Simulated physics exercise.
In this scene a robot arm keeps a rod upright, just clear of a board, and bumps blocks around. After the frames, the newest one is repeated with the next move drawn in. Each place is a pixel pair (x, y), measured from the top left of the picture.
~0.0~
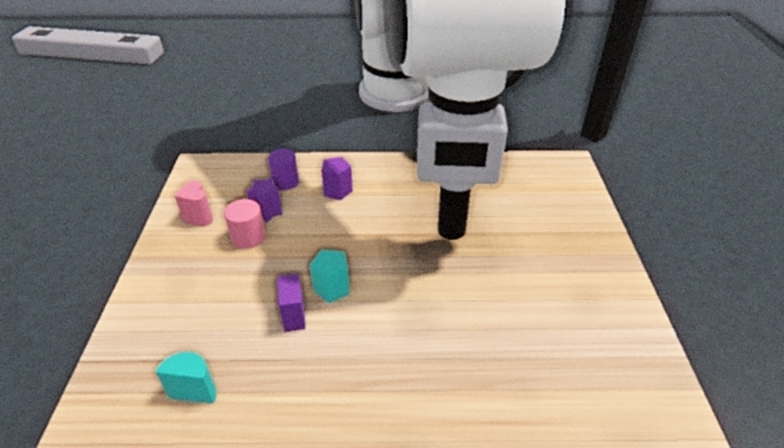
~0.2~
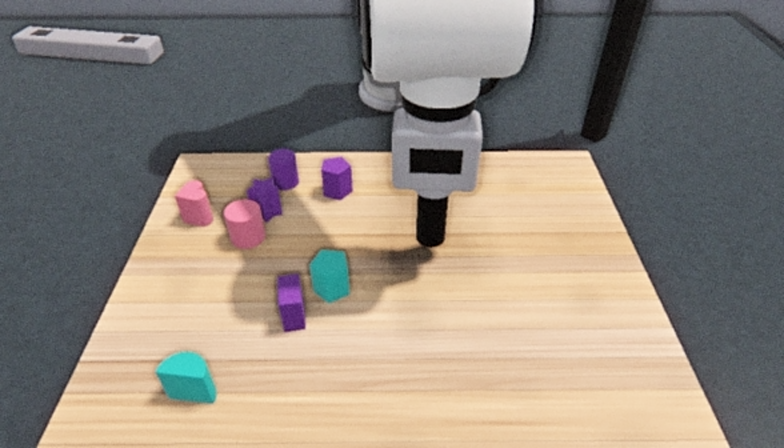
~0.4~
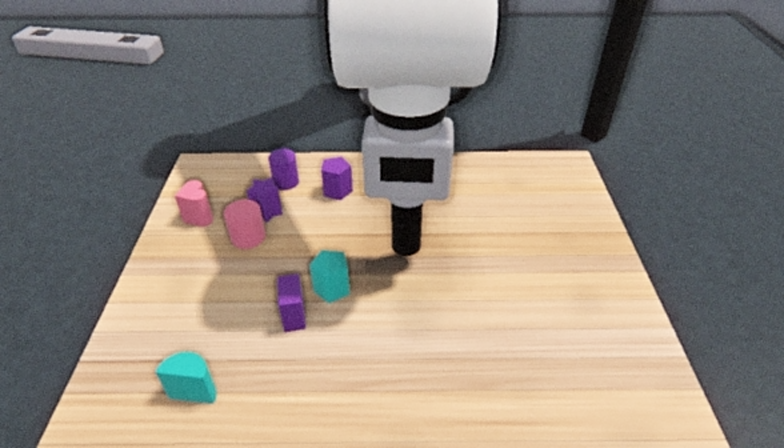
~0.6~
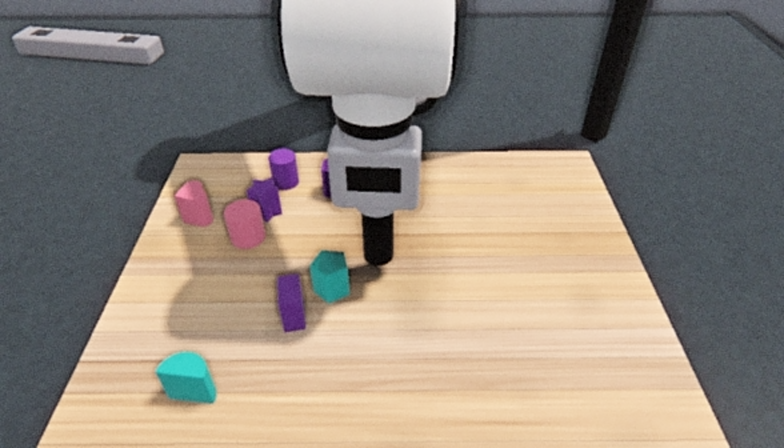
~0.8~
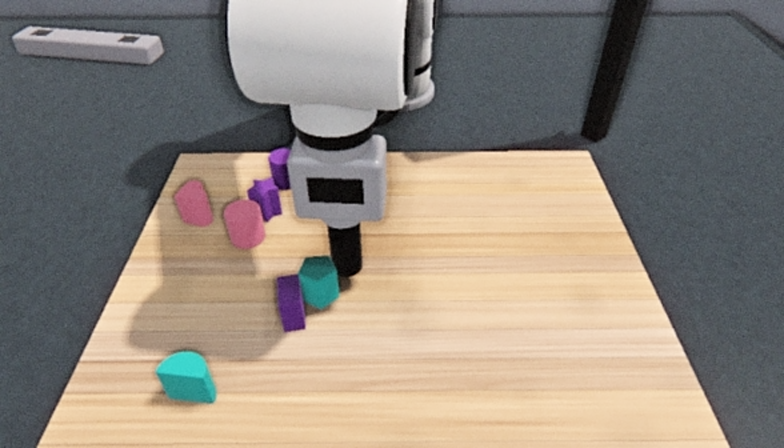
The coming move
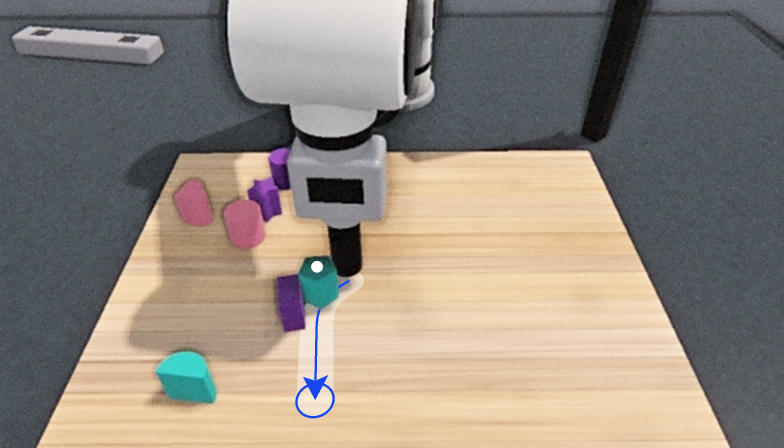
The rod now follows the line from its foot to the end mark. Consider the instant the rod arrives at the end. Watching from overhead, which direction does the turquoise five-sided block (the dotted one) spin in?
Answer: With the clock.
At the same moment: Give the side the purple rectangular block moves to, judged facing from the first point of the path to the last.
It heads right.
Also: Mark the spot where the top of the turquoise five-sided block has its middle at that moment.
It will end up at (282, 285).
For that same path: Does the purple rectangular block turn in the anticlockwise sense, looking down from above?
Yes, I think so.
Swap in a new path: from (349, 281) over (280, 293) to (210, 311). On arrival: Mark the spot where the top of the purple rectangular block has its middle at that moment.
It is going to be at (262, 307).
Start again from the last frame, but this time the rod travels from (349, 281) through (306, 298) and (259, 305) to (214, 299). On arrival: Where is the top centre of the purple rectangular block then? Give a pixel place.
I'd guess (248, 319).
Path on the board, from (349, 281) by way of (319, 311) and (316, 352) to (315, 400); the dot is on the turquoise five-sided block.
What follows on the original path. One third of the way, rod at (317, 296); purple rectangular block at (257, 303), turned 25° anticlockwise; turquoise five-sided block at (281, 285), turned 25° clockwise.
Two thirds of the way, rod at (314, 339); purple rectangular block at (257, 303), turned 25° anticlockwise; turquoise five-sided block at (282, 285), turned 30° clockwise.
At the end, rod at (312, 386); purple rectangular block at (257, 303), turned 25° anticlockwise; turquoise five-sided block at (282, 285), turned 30° clockwise.
